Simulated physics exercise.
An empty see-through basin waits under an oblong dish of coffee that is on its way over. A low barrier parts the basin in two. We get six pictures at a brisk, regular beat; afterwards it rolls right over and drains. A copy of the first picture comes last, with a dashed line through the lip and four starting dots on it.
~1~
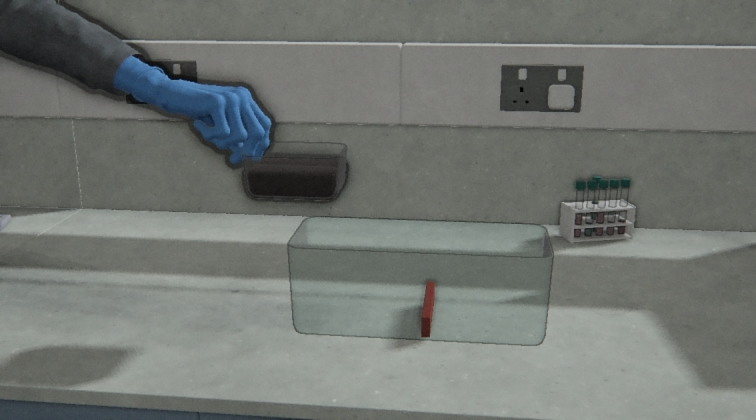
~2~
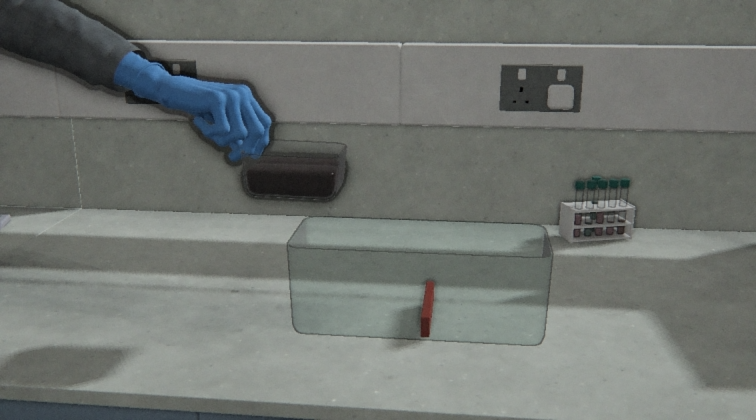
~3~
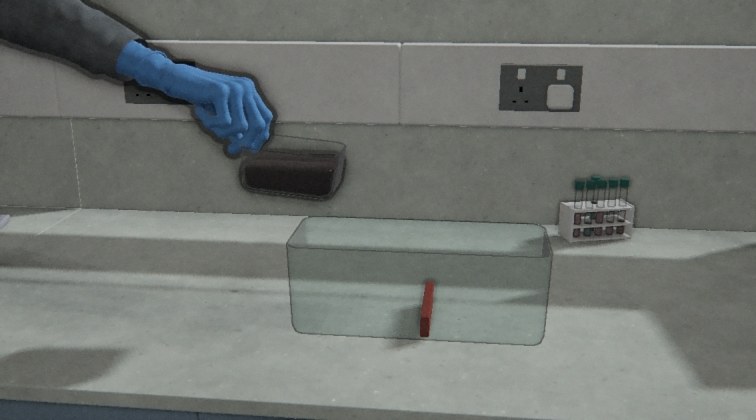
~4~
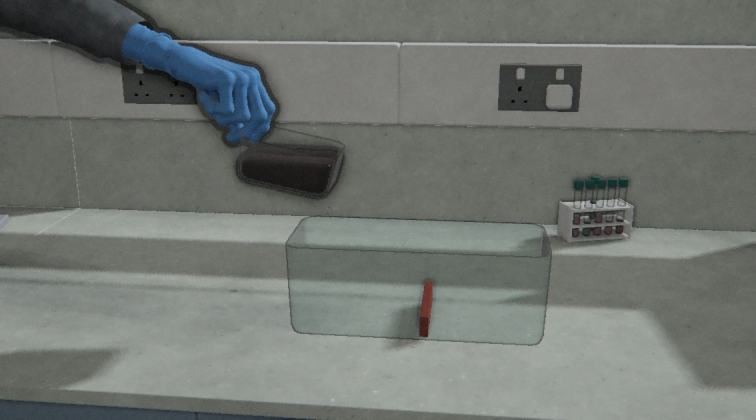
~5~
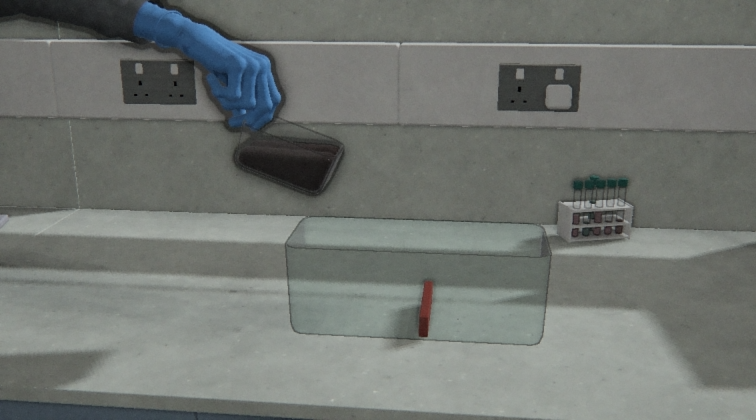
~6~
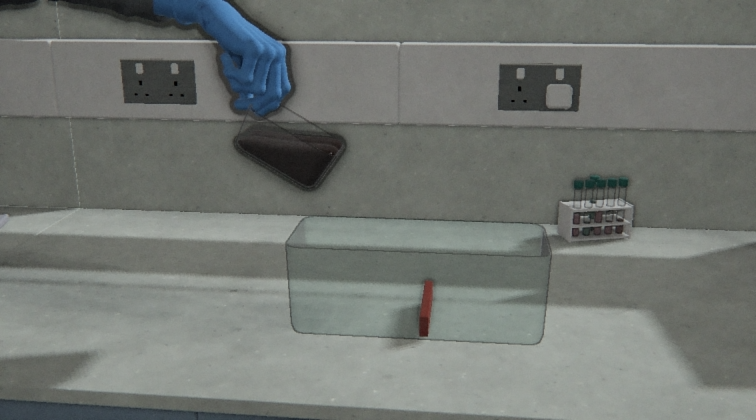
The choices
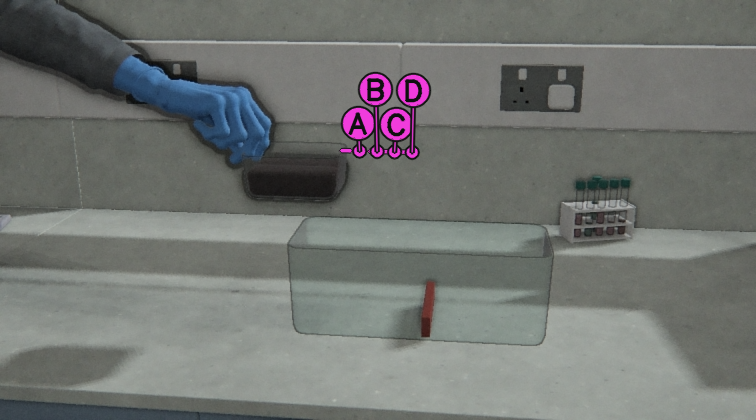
At the start, a blue-gloved hand holds a small clear dish of dark brown liquid level above an empty see-through basin with a low red barrier inside. The hand then rises and shifts slightly right, steadily tilting the dish down toward the right, while the liquid stays inside and the basin remains still.
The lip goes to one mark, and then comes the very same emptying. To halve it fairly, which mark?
A beats the others.
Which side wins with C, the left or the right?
More ends on the right.
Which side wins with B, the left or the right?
The right one.
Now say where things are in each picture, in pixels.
In the first frame, upright, lip at (341, 150); basin from (293, 330) to (545, 343); top of the wall at (428, 298); nothing has left yet.
In the second frame, upright, lip at (341, 150); nothing has left yet.
In the third frame, tipped about 5°, lip at (340, 150); nothing has left yet.
In the fourth frame, tipped about 12°, lip at (339, 150); nothing has left yet.
In the fifth frame, tipped about 20°, lip at (339, 150); nothing has left yet.
In the sixth frame, tipped about 30°, lip at (339, 150); nothing has left yet.
In magenta, A at (359, 151); B at (377, 151); C at (394, 151); D at (412, 152).
With A, about 49 % ends left of the wall and 50 % right of it.
With B, about 16 % ends left of the wall and 83 % right of it.
With C, about 11 % ends left of the wall and 87 % right of it.
With D, about 6 % ends left of the wall and 92 % right of it.
